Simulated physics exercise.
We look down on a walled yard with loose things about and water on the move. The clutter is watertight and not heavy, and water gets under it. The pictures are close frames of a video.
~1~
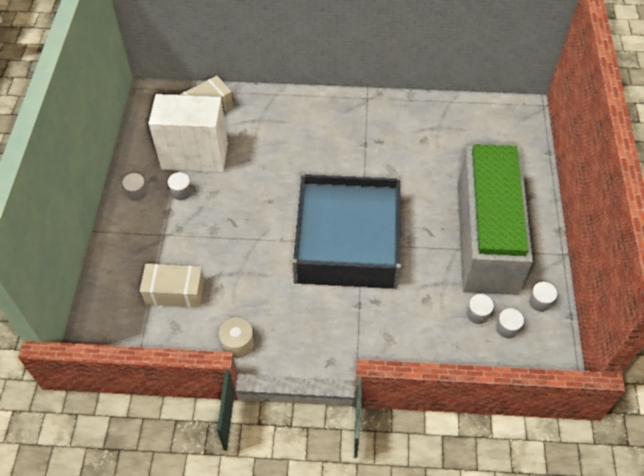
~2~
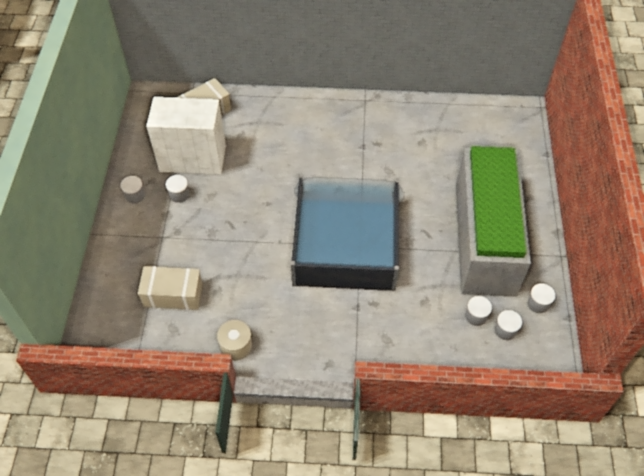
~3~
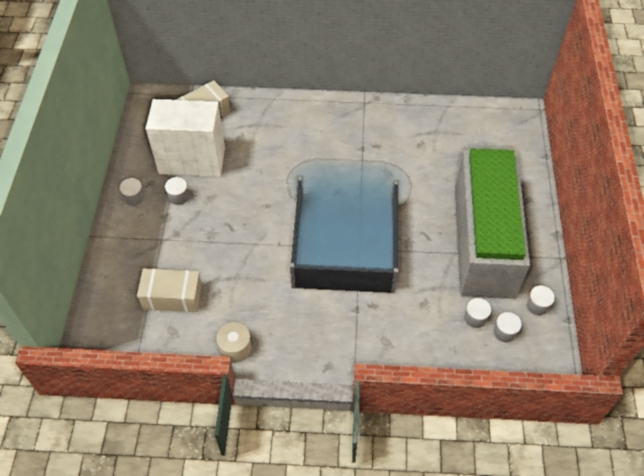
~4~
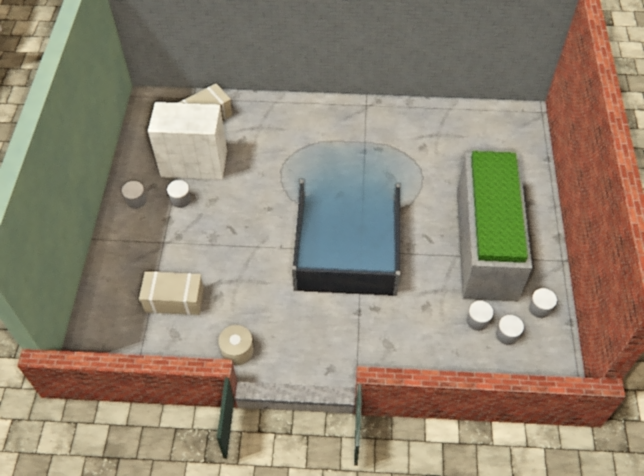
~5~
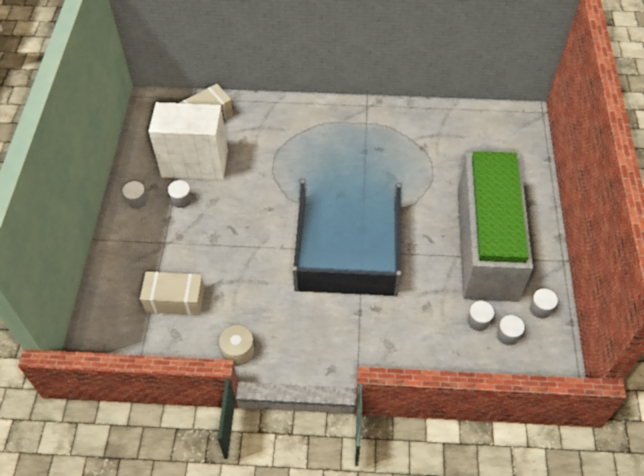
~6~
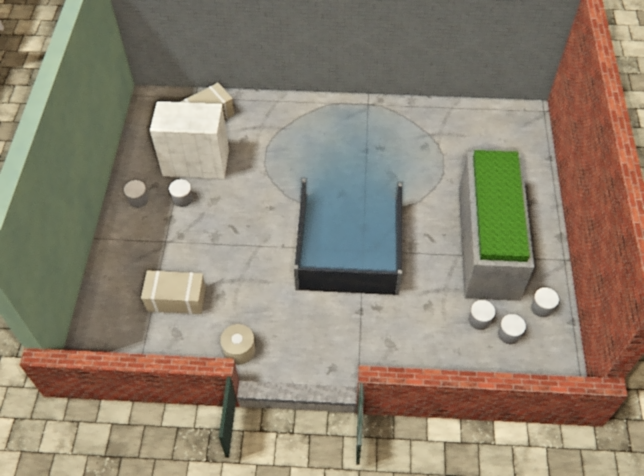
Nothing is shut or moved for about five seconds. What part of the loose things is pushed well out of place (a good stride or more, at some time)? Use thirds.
That comes to less than a third.
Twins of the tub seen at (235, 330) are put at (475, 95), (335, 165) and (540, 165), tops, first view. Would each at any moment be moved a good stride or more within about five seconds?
In turn: That far or more, yes, moved that far.
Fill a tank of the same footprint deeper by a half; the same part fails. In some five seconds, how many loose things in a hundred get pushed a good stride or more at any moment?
Close to 40 %.
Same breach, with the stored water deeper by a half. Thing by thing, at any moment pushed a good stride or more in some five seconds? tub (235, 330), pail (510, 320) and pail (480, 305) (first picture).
As listed: Not that far, less than that, under that.
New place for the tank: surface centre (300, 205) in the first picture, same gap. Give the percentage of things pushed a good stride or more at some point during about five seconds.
Some 20 per cent.
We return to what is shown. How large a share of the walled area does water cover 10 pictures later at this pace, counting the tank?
About 35 per cent.
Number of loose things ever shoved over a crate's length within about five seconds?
I count 1.
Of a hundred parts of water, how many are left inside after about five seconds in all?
Near 100 in a hundred.
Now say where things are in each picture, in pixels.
A pail at (545, 292) rests on the ground; a pail at (512, 319), on the bottom; 0 of 8 have shifted, in the first frame.
A pail at (543, 294) rests on the ground; a pail at (510, 321) rests on the ground; 0 of 8 have shifted, in the second frame.
A pail at (543, 296), on the bottom; a pail at (509, 323), on the bottom; 0 of 8 have shifted, in the third frame.
A pail at (545, 298), on the bottom; a pail at (511, 325) rests on the ground; 0 of 8 have shifted, in the fourth frame.
A pail at (546, 299) rests on the ground; a pail at (512, 326) rests on the ground; 0 of 8 have shifted, in the fifth frame.
A pail at (547, 298), on the bottom; a pail at (513, 325) rests on the ground; 0 of 8 have shifted, in the sixth frame.
A moment on, 0 of 8 are well off their spots; 0 afloat.
Next, 0 of 8 are well off their spots; 0 afloat.
Later, 1 of 8 are well off their spots; 0 afloat.
In the end, 1 of 8 are well off their spots, and 1 have been at some point; 1 afloat.
